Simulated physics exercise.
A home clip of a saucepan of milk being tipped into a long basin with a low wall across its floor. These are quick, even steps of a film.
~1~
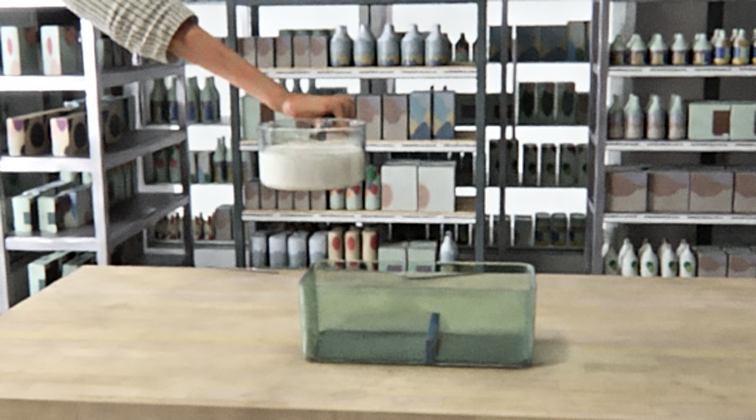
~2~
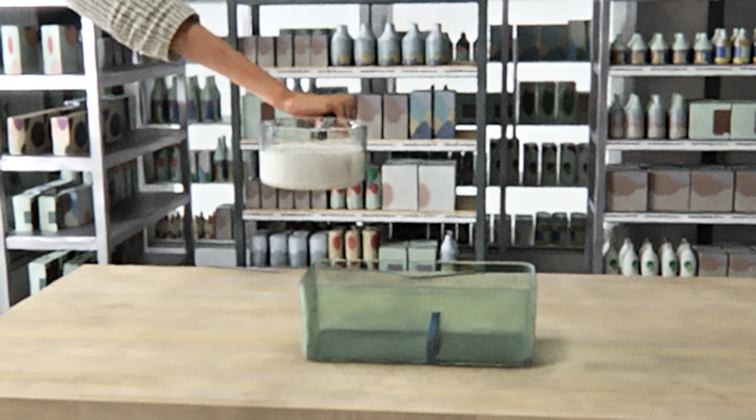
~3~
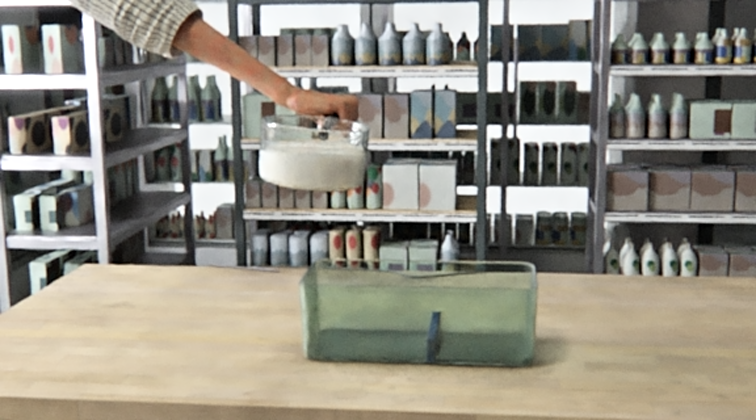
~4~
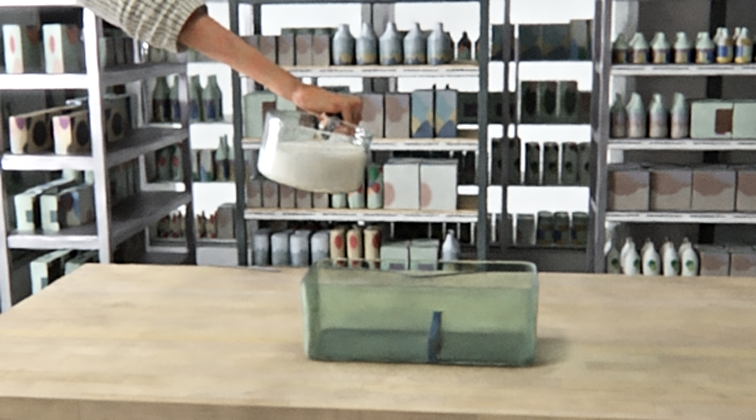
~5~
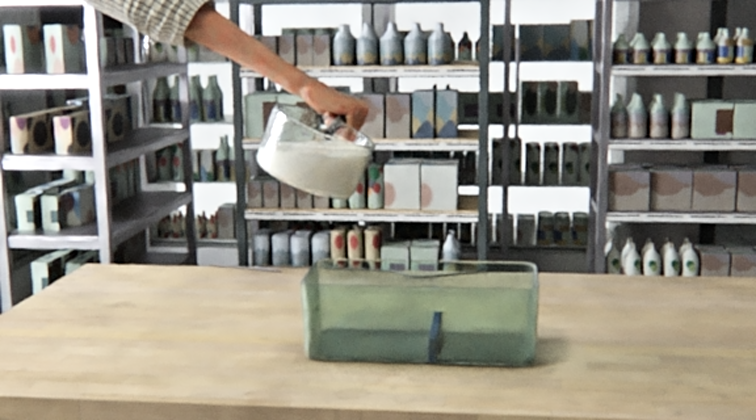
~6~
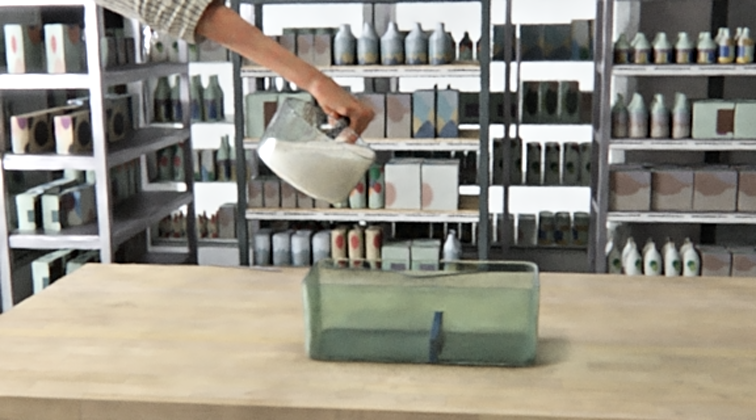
An arm in a pale knitted sleeve reaches in from the upper left, holding a clear pan of white milk above a pale wooden counter, seen from the front against grey shelves of bottles and boxes. Below sits a long green glass basin with a low, dark wall across its floor. The hand tilts the pan steadily rightward, its left side rising, while the camera stays still.
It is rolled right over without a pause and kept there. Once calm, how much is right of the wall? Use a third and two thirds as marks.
It comes to under a third.
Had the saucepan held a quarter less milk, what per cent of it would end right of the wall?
It comes to 10 per cent or so.
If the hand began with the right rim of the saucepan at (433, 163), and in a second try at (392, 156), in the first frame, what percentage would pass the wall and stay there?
First some 80, then 40 per cent.
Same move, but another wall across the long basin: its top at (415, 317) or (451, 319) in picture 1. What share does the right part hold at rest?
In turn 35 and 5 in a hundred.
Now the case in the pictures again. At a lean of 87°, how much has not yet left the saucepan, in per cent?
Close to 40 per cent.
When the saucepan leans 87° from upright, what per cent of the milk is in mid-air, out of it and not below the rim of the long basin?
About 45 per cent.
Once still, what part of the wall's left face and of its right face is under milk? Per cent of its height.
Some 80 per cent left and 20 right.
A moment on, the saucepan is tipped on its side and 41 per cent is still to pour, 15 is left of the wall and 0 right of it.
Next, the saucepan is tipped right over and 12 per cent is still to pour, 67 is left of the wall and 7 right of it.
Then the saucepan is tipped right over and 2 per cent is still to pour, 81 is left of the wall and 11 right of it.
Later the saucepan is tipped right over and 0 per cent is still to pour, 83 is left of the wall and 14 right of it.
Finally, 84 per cent lies left of the wall, 14 right of it and 2 outside.
